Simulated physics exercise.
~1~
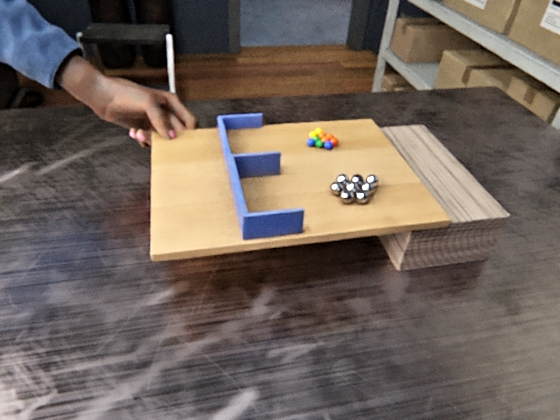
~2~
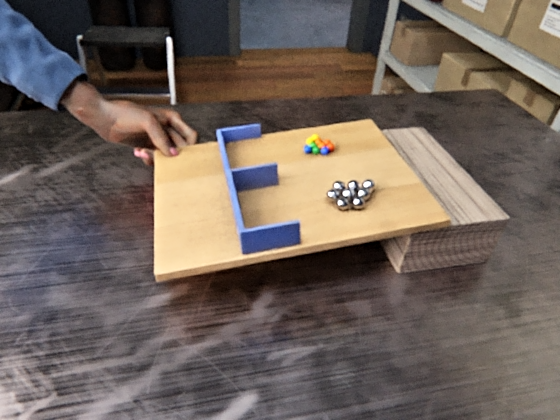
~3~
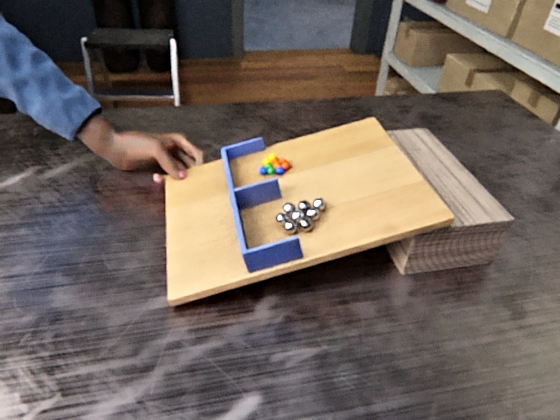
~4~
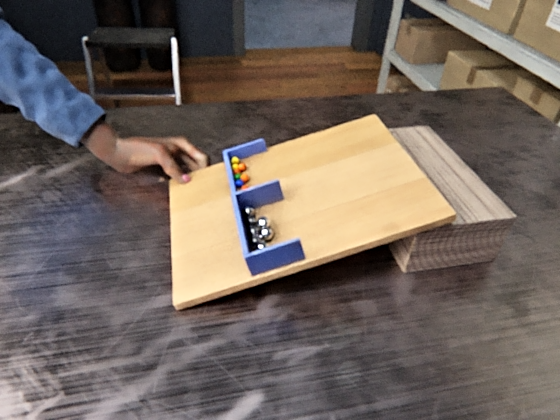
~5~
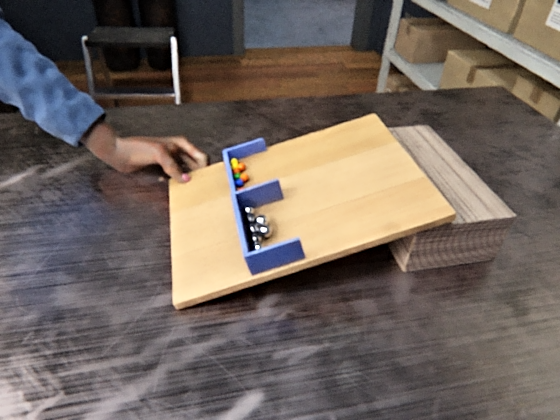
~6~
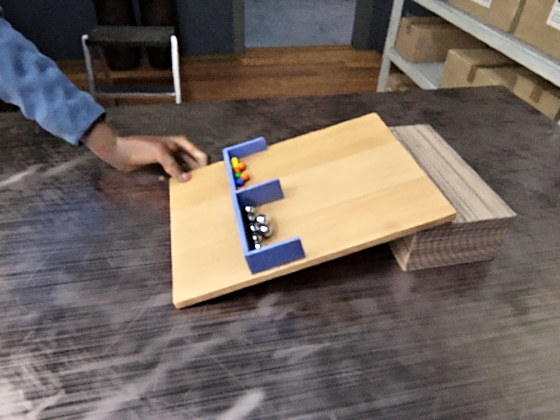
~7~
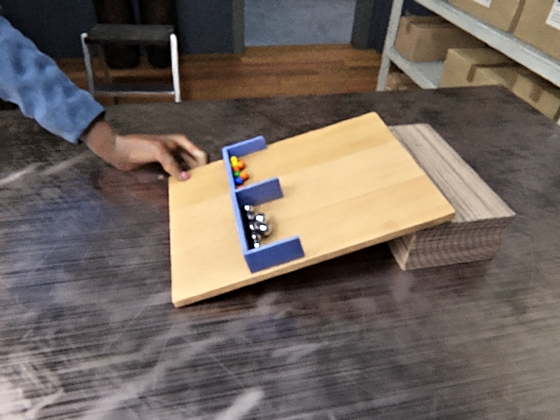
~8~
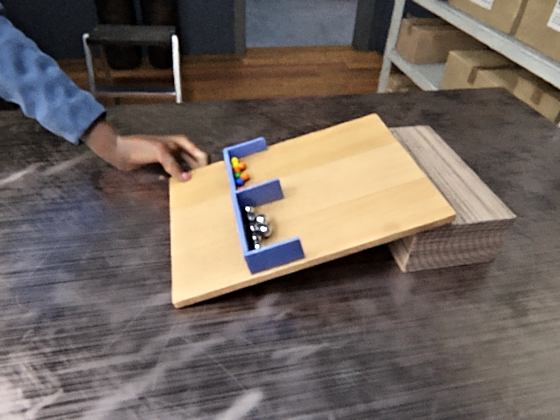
On a dark table, a hand tilts a board and two heaps slide behind blue barriers.
